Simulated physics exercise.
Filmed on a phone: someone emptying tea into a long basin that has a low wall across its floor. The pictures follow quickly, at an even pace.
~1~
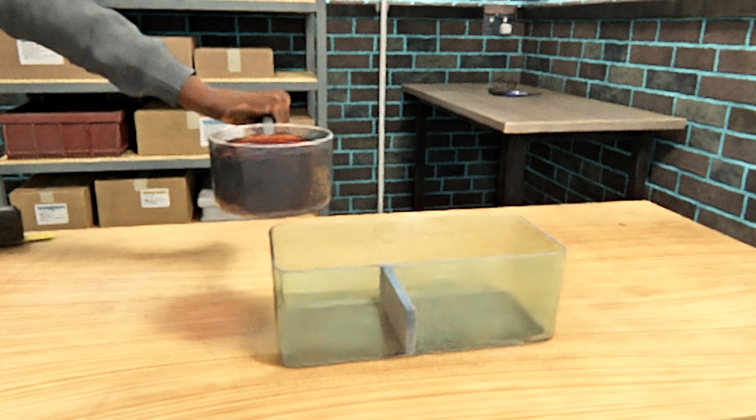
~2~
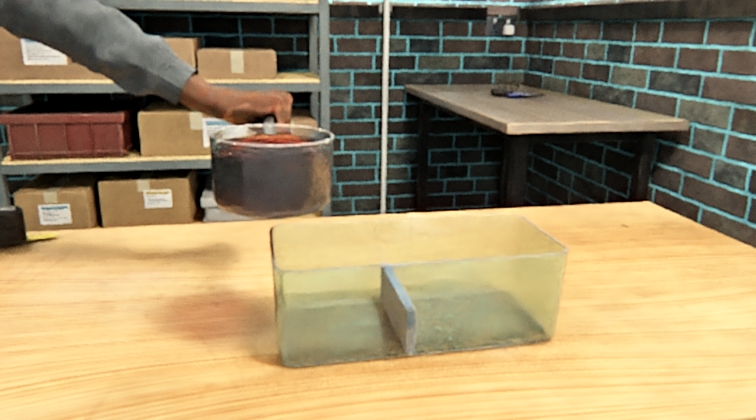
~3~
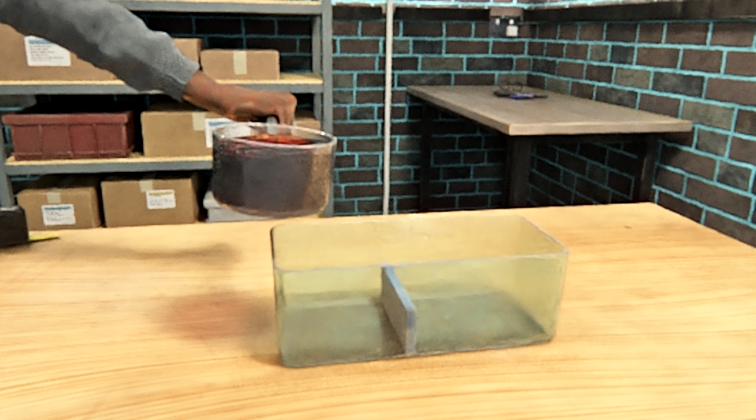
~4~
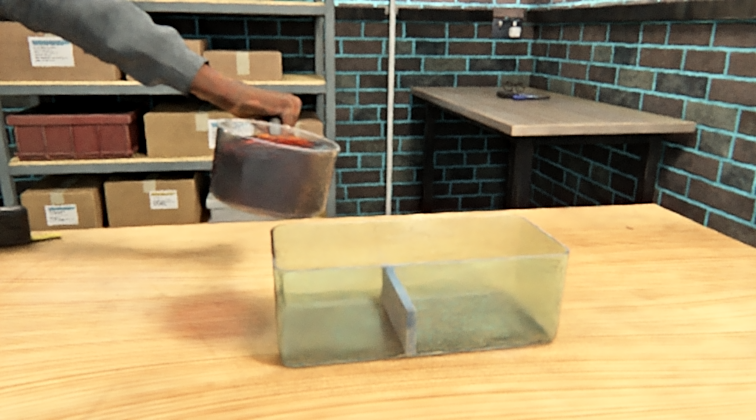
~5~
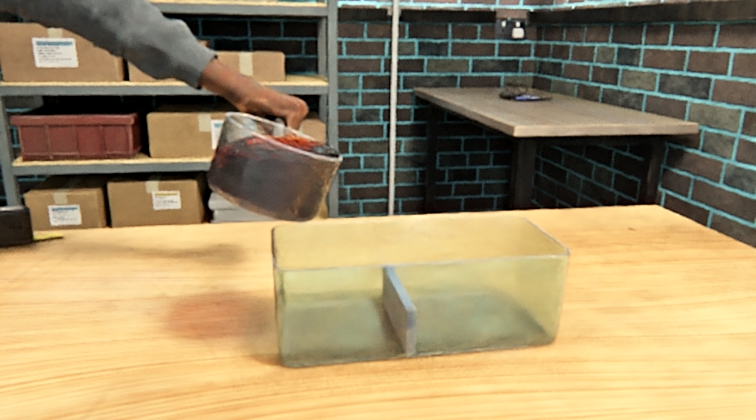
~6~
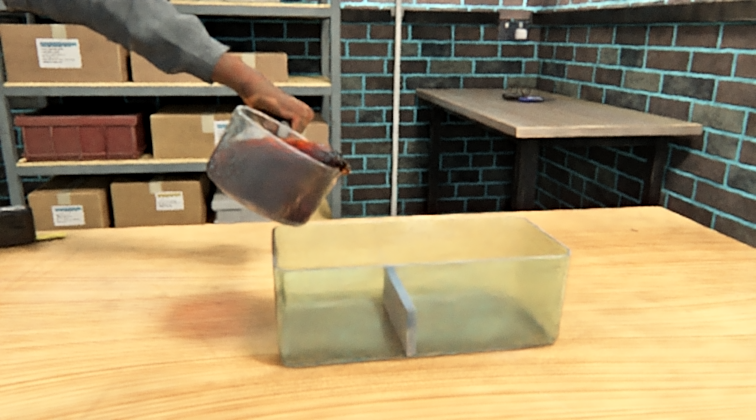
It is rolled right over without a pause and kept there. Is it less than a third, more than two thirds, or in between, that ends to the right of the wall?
In the end under a third is right of the wall.
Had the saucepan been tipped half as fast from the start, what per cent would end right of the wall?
Close to 20 per cent.
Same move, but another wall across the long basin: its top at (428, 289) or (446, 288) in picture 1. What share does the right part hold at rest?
In turn 15 and 10 in a hundred.
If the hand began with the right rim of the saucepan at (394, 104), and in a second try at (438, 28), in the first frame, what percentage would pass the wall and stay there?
About 95 and 90 per cent.
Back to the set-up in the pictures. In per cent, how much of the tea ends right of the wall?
It comes to 10 per cent or so.
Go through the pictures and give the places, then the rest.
In the first frame, it leans 0°; its right rim is at (331, 135); the tea meets the walls at (213, 146) and (329, 143); the long basin's rim runs from (272, 248) to (541, 232); the wall's top is at (396, 285).
In the second frame, it leans 1°; its right rim is at (332, 136); the tea meets the walls at (213, 145) and (329, 144).
In the third frame, it leans 6°; its right rim is at (335, 141); the tea meets the walls at (215, 144) and (331, 145).
In the fourth frame, it leans 13°; its right rim is at (338, 148); the tea meets the walls at (218, 144) and (335, 146).
In the fifth frame, it leans 21°; its right rim is at (340, 158); the tea meets the walls at (219, 146) and (340, 152); 1 per cent is over the edge.
In the sixth frame, it leans 32°; its right rim is at (341, 170); the tea meets the walls at (217, 149) and (338, 160); 4 per cent is over the edge.
A moment on, the saucepan is tipped on its side and 34 per cent is still to pour, 33 is left of the wall and 5 right of it.
Next, the saucepan is tipped right over and 8 per cent is still to pour, 78 is left of the wall and 7 right of it.
Then the saucepan is tipped right over and 1 per cent is still to pour, 87 is left of the wall and 8 right of it.
Later the saucepan is tipped right over and 0 per cent is still to pour, 88 is left of the wall and 9 right of it.
Finally, 88 per cent lies left of the wall, 9 right of it and 3 outside.
